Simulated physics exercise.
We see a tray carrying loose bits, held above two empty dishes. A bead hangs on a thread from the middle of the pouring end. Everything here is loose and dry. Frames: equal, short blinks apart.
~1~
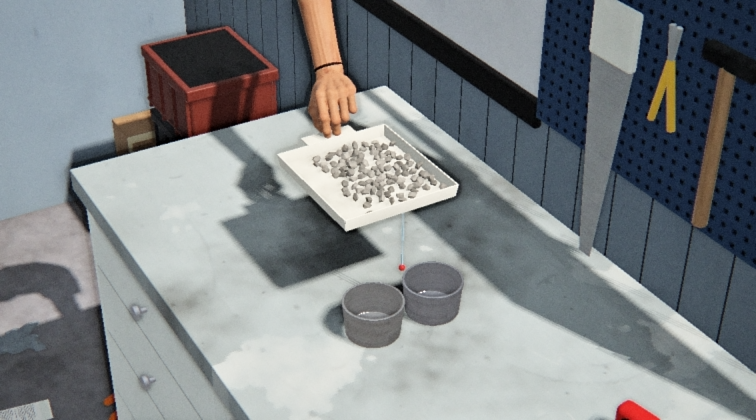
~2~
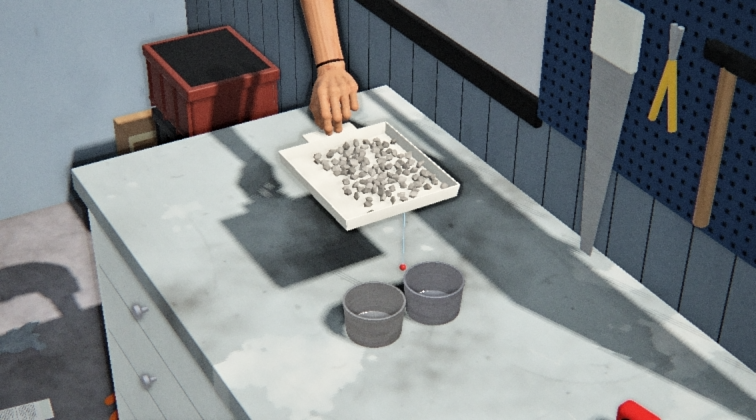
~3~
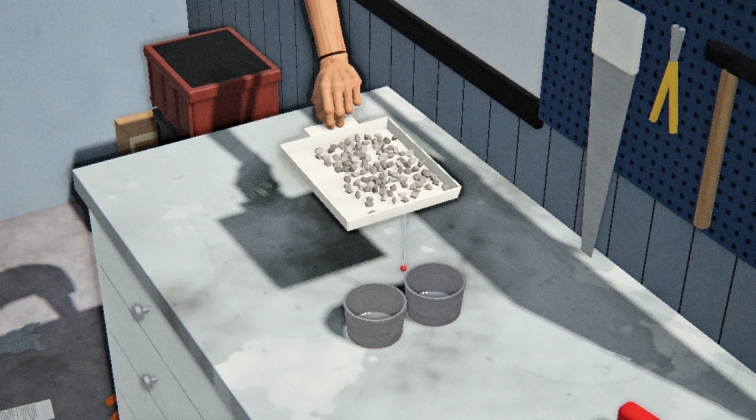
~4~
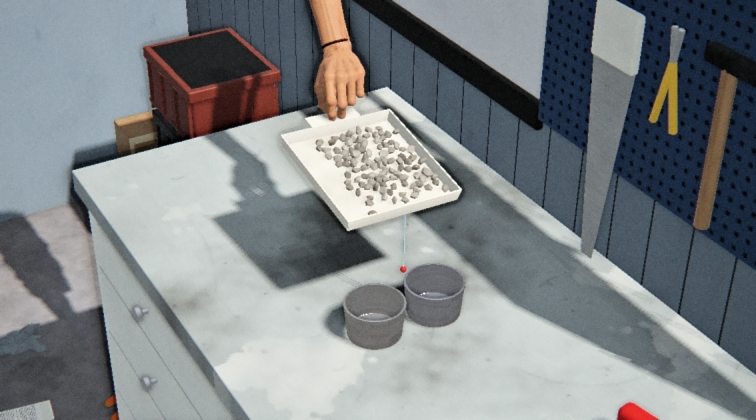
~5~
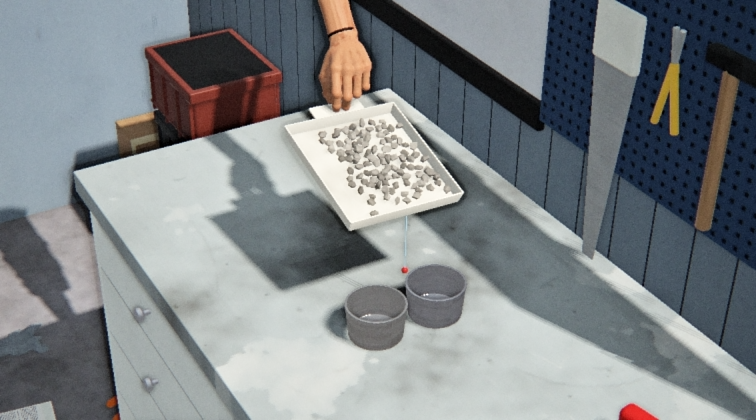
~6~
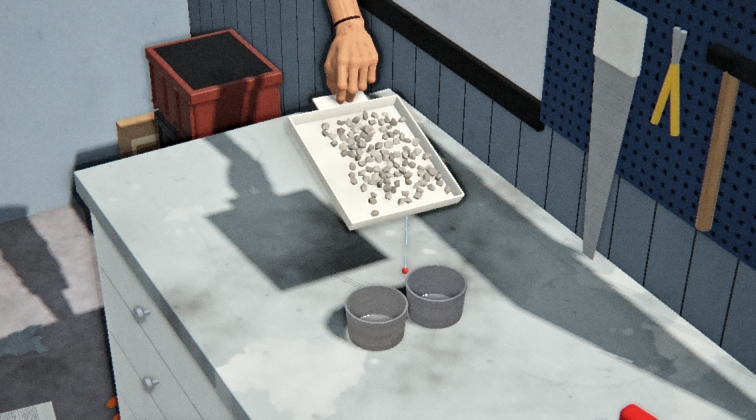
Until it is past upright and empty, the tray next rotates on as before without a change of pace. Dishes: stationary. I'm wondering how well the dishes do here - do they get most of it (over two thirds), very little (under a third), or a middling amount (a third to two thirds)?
They get a middling amount, a third to two thirds.
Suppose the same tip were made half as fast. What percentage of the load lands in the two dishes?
Roughly 50 %.
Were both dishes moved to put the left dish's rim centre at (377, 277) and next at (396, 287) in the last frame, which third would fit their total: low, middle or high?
For the first try it's below one third, and for the second it's the middle third.
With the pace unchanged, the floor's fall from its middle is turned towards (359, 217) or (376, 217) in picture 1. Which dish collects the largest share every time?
So the first heading gives the leftward dish, the second gives the leftward dish.
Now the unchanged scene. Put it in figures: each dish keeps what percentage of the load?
The left dish has 10 per cent, the right dish has 50.
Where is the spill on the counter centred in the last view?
The centre sits near (494, 327).
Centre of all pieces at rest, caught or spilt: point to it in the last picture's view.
About pixel (450, 309).
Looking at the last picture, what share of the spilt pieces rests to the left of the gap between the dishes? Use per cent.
It comes out at roughly 0 percent.
Soon, tray tipped steeply; nearly all on the tray; a stray few in the air.
A while on, tray tipped past a quarter turn; about a quarter on the tray; a stray few in the left dish; about a quarter in the right dish; about a third outside both; a small part in the air.
Towards the end, tray tipped past a quarter turn; a small part in the left dish; about half in the right dish; about half outside both.
Finally, tray tipped past a quarter turn; a small part in the left dish; about half in the right dish; about half outside both.
